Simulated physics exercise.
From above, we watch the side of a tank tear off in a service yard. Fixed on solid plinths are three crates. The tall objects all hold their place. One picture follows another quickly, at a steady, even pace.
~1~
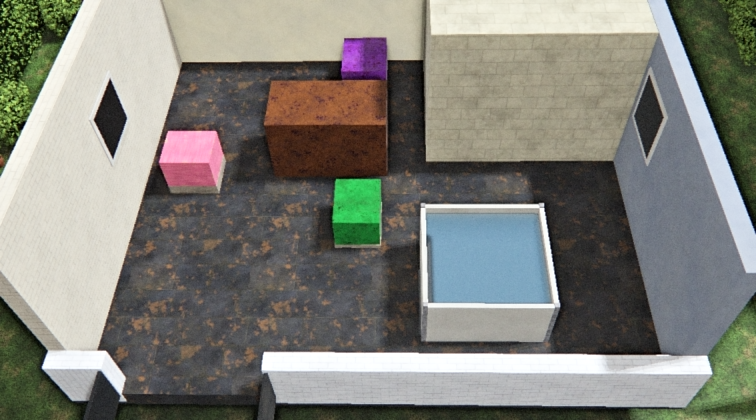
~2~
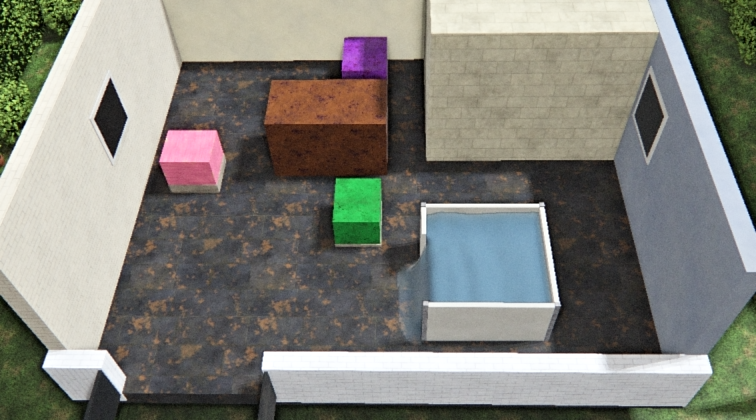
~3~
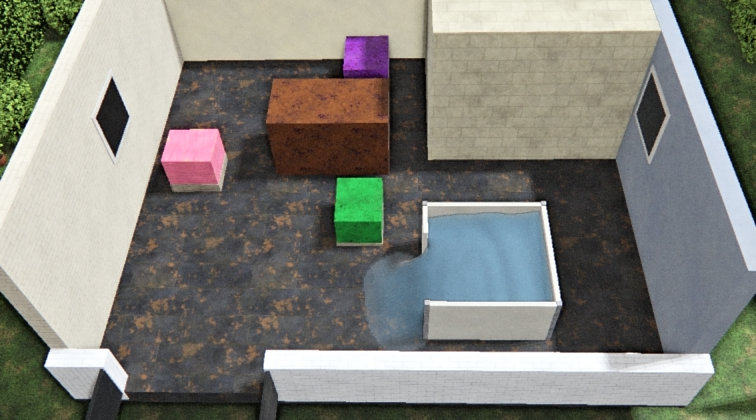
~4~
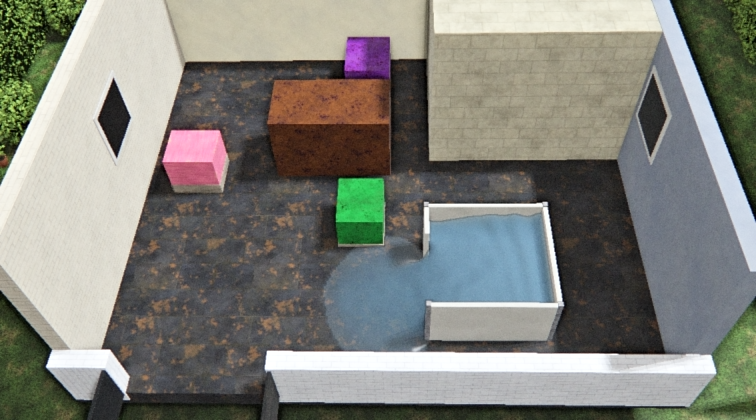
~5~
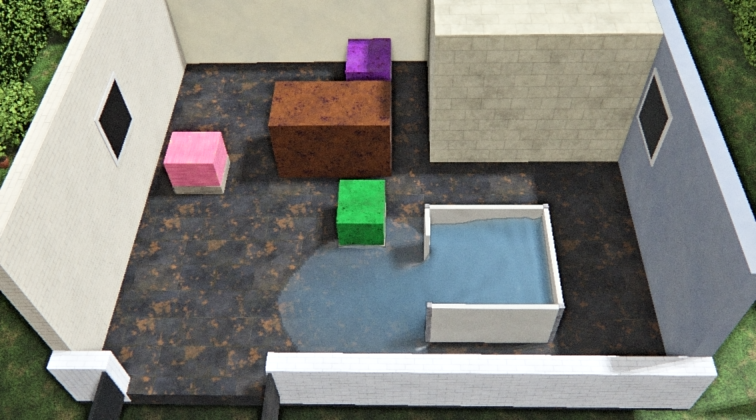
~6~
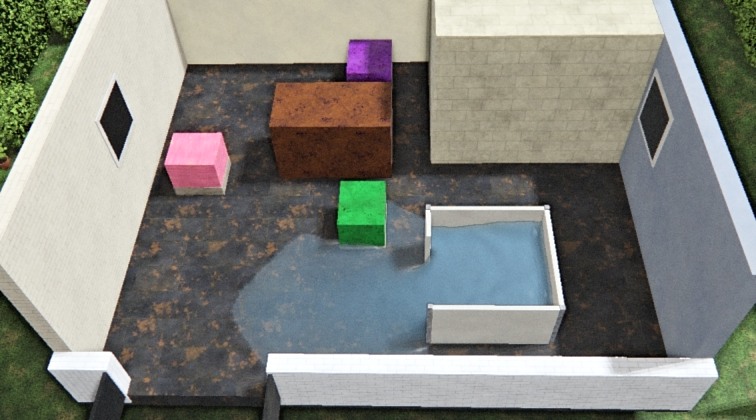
Water pours from the open left side of a white tank and spreads left across the dark yard floor.
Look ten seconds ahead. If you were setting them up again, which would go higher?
I'd say the pink crate goes higher, the purple crate goes higher, the green crate goes higher.
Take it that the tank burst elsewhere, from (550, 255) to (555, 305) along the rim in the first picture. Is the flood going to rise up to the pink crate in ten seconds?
In my view the pink crate is never reached.
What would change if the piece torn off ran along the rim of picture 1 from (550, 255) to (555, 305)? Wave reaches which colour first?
The crate marked green.
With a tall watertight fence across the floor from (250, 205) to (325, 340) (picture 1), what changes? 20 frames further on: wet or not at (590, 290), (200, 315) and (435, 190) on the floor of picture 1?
As listed: Free of water, awash, awash.
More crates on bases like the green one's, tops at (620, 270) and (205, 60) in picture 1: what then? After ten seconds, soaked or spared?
In turn: Is safe, is wetted.
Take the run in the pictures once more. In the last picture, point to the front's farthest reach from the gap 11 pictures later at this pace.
I'd put it around (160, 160).
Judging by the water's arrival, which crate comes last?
The crate marked purple, I reckon.
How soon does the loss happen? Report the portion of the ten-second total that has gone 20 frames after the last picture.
Share gone: About 35 %.
A moment on, water covers 35 % of the floor; the pink crate not reached, the purple crate not reached, the green crate water round its plinth.
Next, water covers 40 % of the floor; the pink crate water round its plinth, the purple crate not reached, the green crate water round its plinth.
Then, water covers 50 % of the floor; the pink crate water round its plinth, the purple crate not reached, the green crate water round its plinth.
Later, water covers 65 % of the floor; the pink crate water round its plinth, the purple crate water round its plinth, the green crate water round its plinth.
In the end, water covers 85 % of the floor; the pink crate was topped, the purple crate was topped, the green crate was topped.
